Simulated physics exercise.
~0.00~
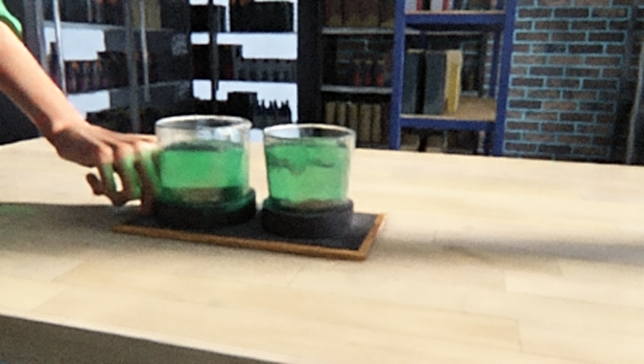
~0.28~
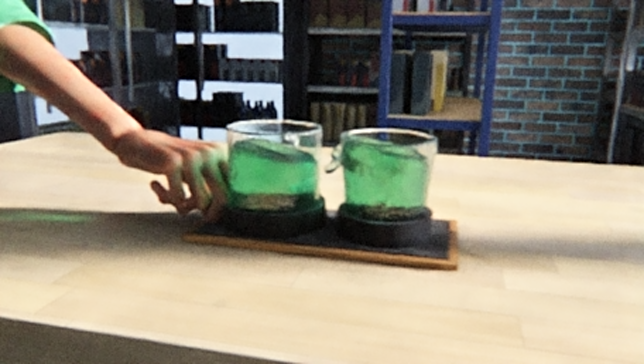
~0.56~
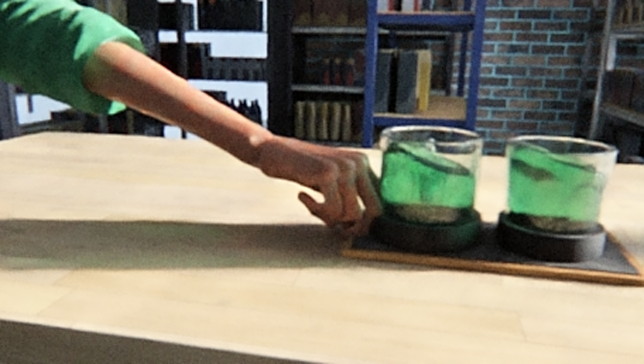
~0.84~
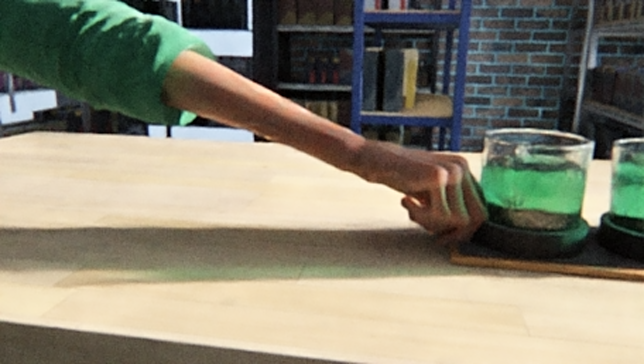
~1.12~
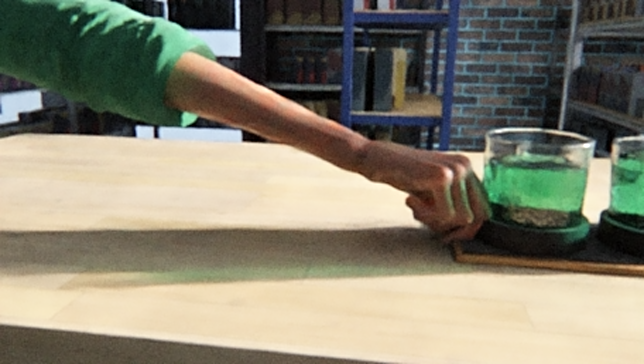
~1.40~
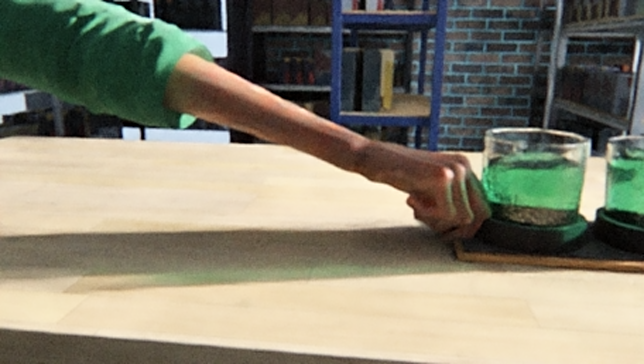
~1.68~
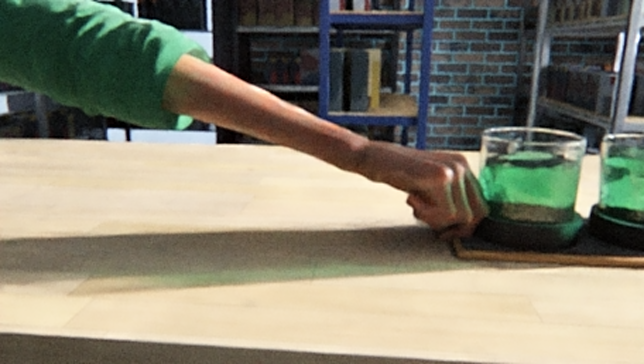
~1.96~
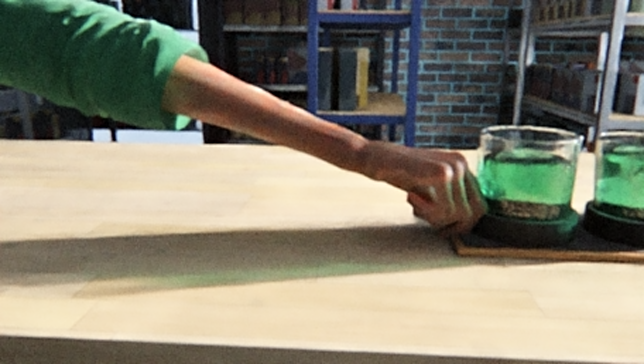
In this clip, a hand at the end of a green-sleeved arm slides a dark tray holding two open glass vessels of green liquid rightward across a pale tabletop. The liquid tilts and sloshes, then the tray stops at the right with both vessels upright and the hand beside them.
